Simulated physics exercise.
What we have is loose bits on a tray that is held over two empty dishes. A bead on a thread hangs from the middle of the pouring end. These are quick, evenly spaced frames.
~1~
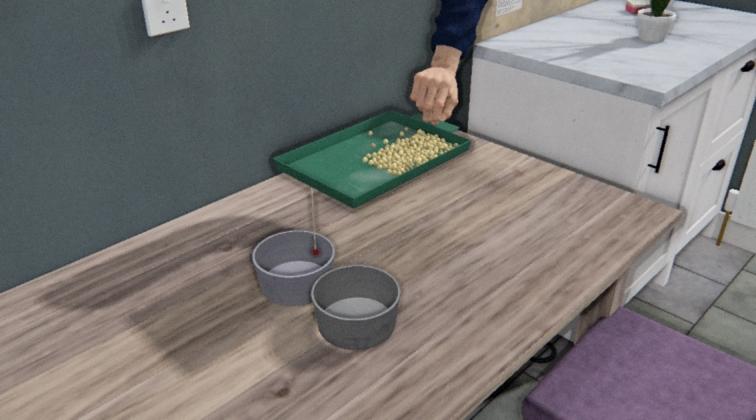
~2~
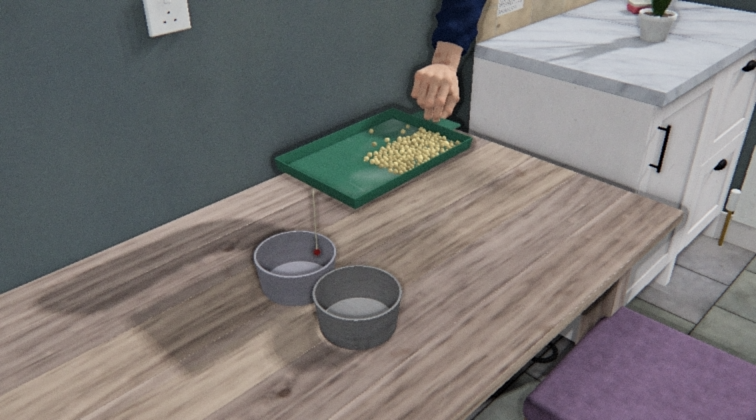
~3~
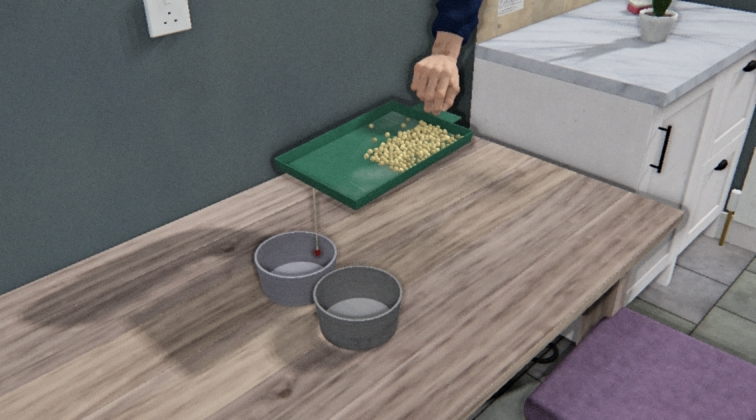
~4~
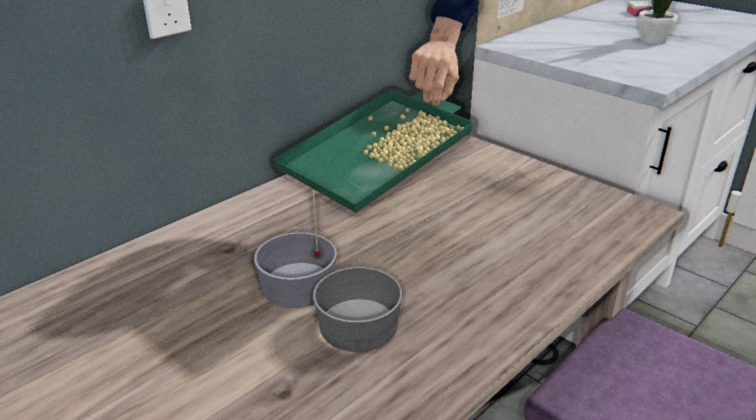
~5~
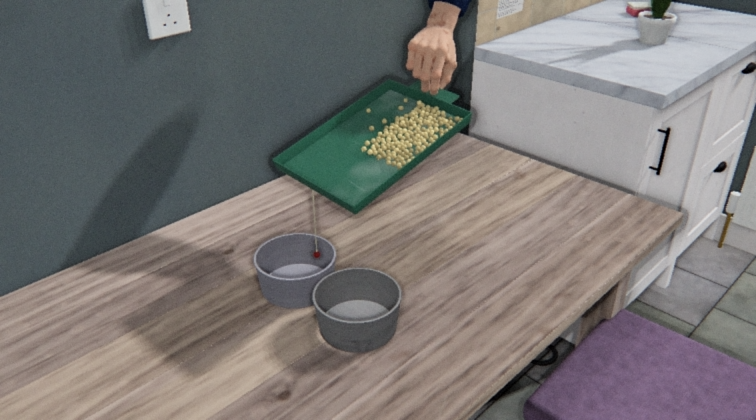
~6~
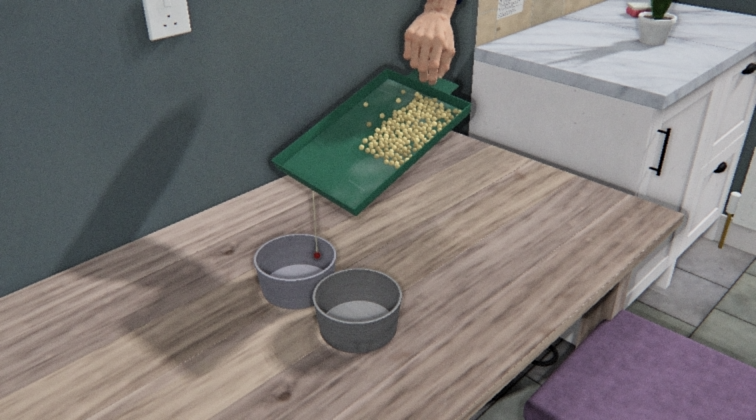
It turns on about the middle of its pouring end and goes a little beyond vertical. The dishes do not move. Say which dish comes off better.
More goes to the right-hand dish.
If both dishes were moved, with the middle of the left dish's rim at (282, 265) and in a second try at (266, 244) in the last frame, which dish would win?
In turn: The right-hand dish; the right dish.
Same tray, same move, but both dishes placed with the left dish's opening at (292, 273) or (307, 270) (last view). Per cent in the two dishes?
The first gives 80 %, the second 70 %.
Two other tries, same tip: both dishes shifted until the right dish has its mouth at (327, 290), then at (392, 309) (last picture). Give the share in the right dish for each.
About 90 and 10 per cent.
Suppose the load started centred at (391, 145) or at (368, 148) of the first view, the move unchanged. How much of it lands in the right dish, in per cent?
Near 60 % and 60 %.
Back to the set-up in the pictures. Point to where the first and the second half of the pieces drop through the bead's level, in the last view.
Early half (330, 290), late half (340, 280).
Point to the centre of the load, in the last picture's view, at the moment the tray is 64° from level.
At about (340, 207).
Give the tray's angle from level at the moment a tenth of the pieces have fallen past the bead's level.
Near 65 degrees.
Just after the last frame, tray tipped steeply; roughly two thirds on the tray; just a few in the right dish; just a few in the left dish; about a tenth outside both; roughly a quarter in the air.
A moment on, tray tipped past a quarter turn; roughly a third on the tray; roughly a third in the right dish; just a few in the left dish; roughly a quarter outside both; about a tenth in the air.
Further on, tray tipped past a quarter turn; the larger part in the right dish; just a few in the left dish; roughly a quarter outside both.
When it is over, tray tipped past a quarter turn; the larger part in the right dish; just a few in the left dish; roughly a quarter outside both.
